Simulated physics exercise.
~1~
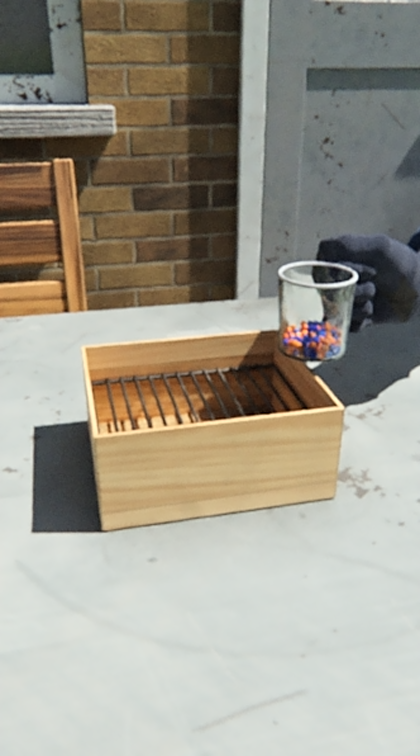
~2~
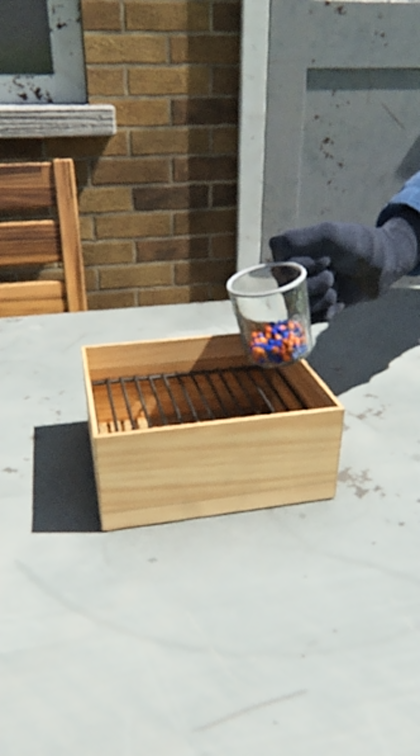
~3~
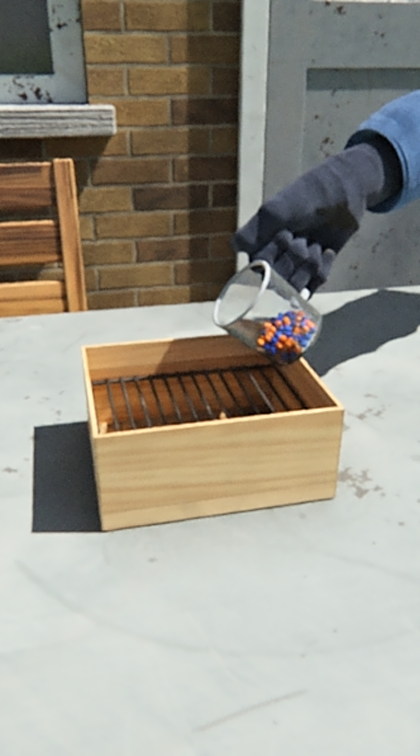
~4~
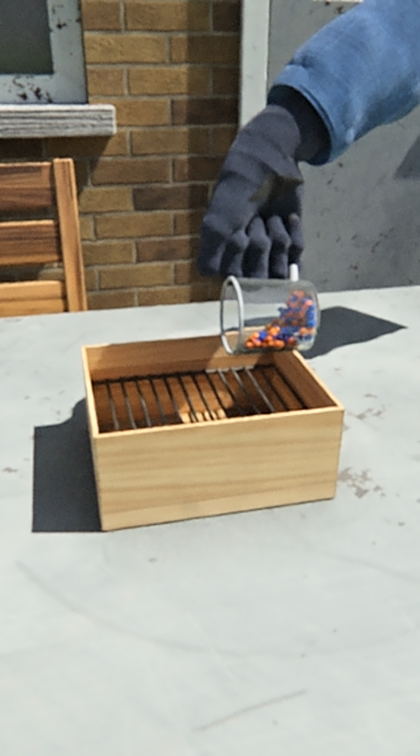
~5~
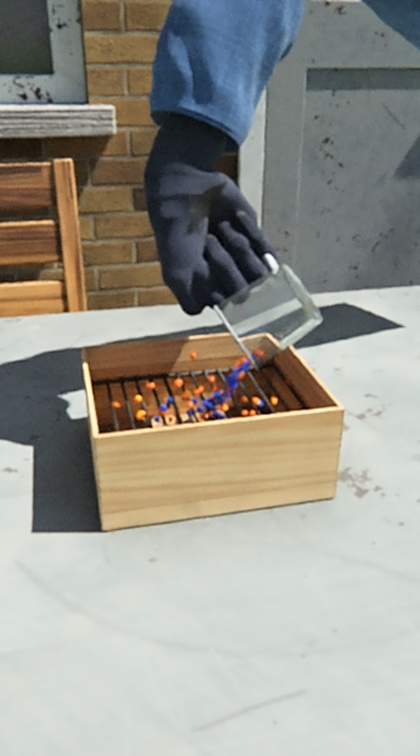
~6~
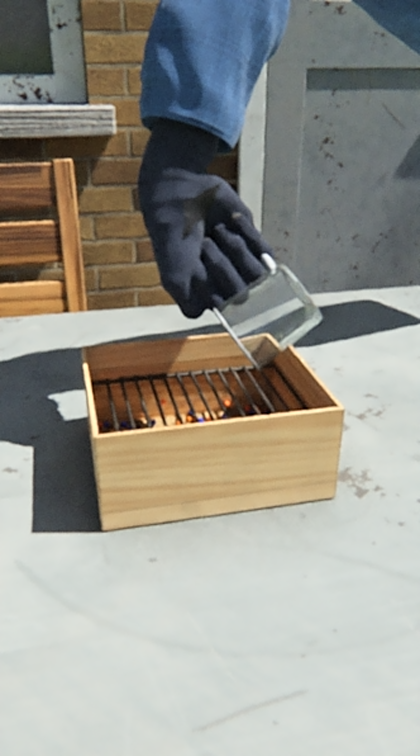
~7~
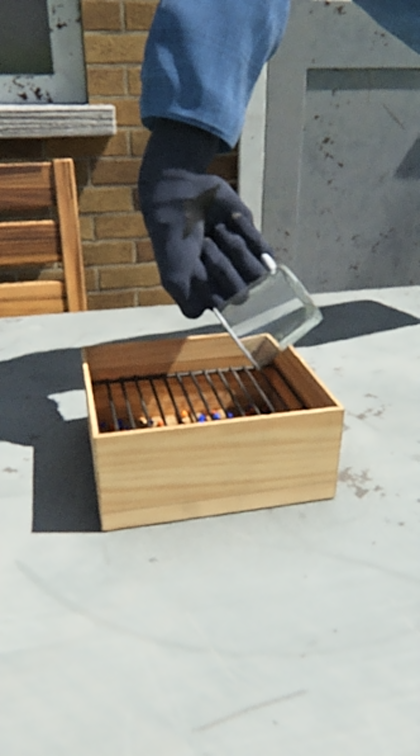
On an outdoor table, a gloved hand tips blue and orange pieces through a box's rack.
